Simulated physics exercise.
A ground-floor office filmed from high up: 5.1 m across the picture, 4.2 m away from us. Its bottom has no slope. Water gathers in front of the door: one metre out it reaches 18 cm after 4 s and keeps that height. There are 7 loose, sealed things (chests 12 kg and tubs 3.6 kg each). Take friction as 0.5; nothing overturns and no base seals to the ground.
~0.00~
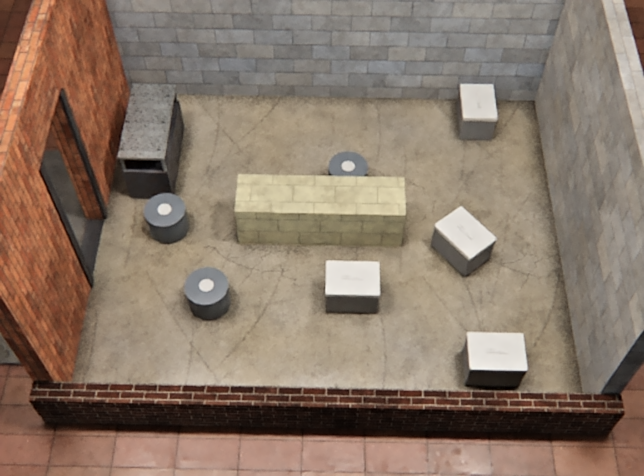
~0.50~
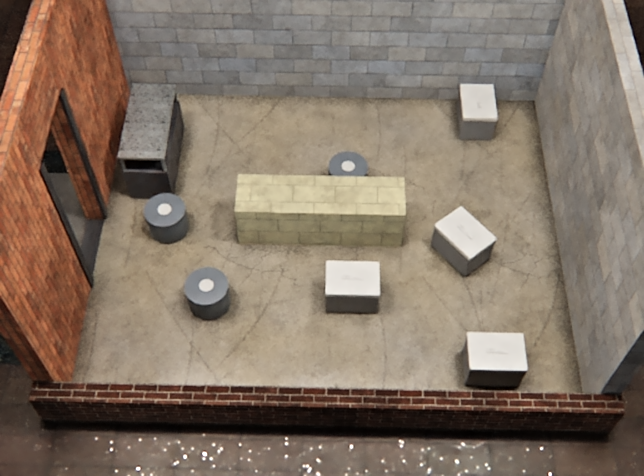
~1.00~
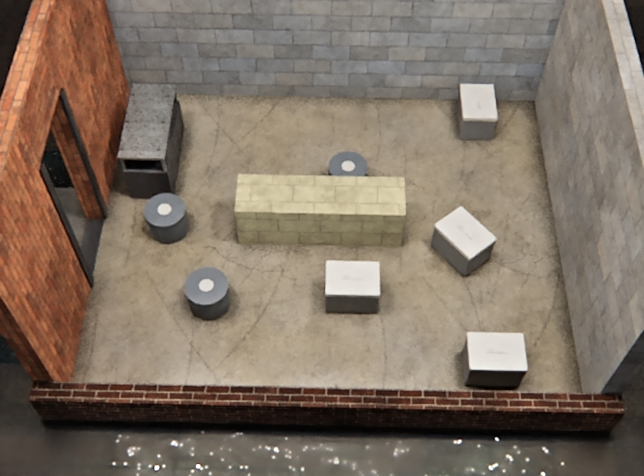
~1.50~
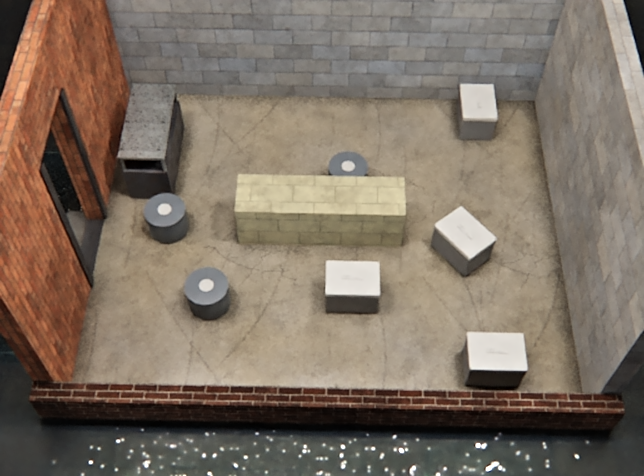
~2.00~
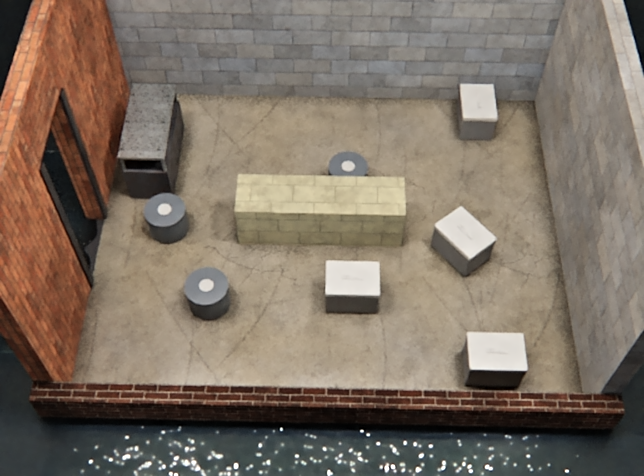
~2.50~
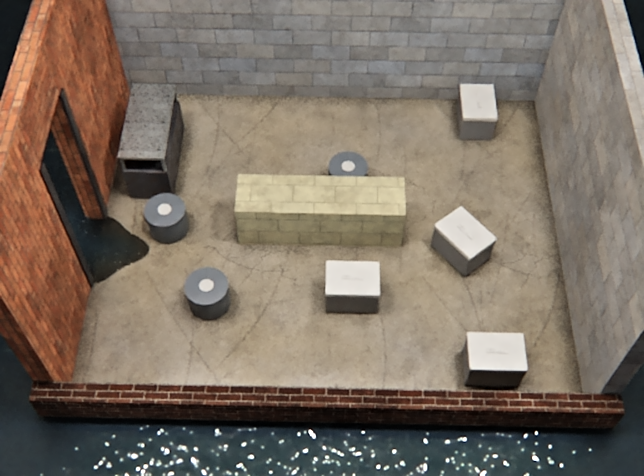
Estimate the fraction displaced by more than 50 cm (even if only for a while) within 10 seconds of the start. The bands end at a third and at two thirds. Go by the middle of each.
It is less than a third.
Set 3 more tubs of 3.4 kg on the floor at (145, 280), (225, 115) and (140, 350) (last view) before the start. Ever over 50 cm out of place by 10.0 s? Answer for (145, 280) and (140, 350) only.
In turn: Past it, less.
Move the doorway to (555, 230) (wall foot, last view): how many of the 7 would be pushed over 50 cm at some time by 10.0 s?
Then 2.
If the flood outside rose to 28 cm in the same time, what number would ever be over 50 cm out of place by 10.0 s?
In that case 5 of them.
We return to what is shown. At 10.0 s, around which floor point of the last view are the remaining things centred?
At about (396, 228).
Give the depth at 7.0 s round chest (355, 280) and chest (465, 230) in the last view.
About 2 and 2 cm.
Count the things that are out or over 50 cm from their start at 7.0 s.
I count 2.
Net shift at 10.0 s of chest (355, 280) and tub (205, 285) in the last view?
In turn: 0 cm, 300 cm.
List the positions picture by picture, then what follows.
The first picture shows a chest at (465, 232), on the bottom; a chest at (497, 351) rests on the ground; water covers 0.0 m2; 0 of 7 have shifted.
The second picture shows a chest at (465, 232) rests on the ground; a chest at (497, 351), on the bottom; water covers 0.0 m2; 0 of 7 have shifted.
The third picture shows a chest at (465, 232) rests on the ground; a chest at (497, 351), on the bottom; 0.0 m2 under water; 0 of 7 have shifted.
The fourth picture shows a chest at (465, 232) rests on the ground; a chest at (497, 351) rests on the ground; water covers 0.0 m2; 0 of 7 have shifted.
The fifth picture shows a chest at (465, 232) rests on the ground; a chest at (497, 351), on the bottom; 0.0 m2 under water; 0 of 7 have shifted.
The sixth picture shows a chest at (465, 232) rests on the ground; a chest at (497, 351) rests on the ground; 0.3 m2 under water; 0 of 7 have shifted.
After 3.5 s 0 of 7 are over 50 cm from their spots; 0 afloat.
After 4.5 s 1 of 7 are over 50 cm from their spots; 1 afloat.
After 7.0 s 2 of 7 are over 50 cm from their spots; 2 afloat.
After 10.0 s 2 of 7 are over 50 cm from their spots, and 2 have been at some point; 2 afloat.
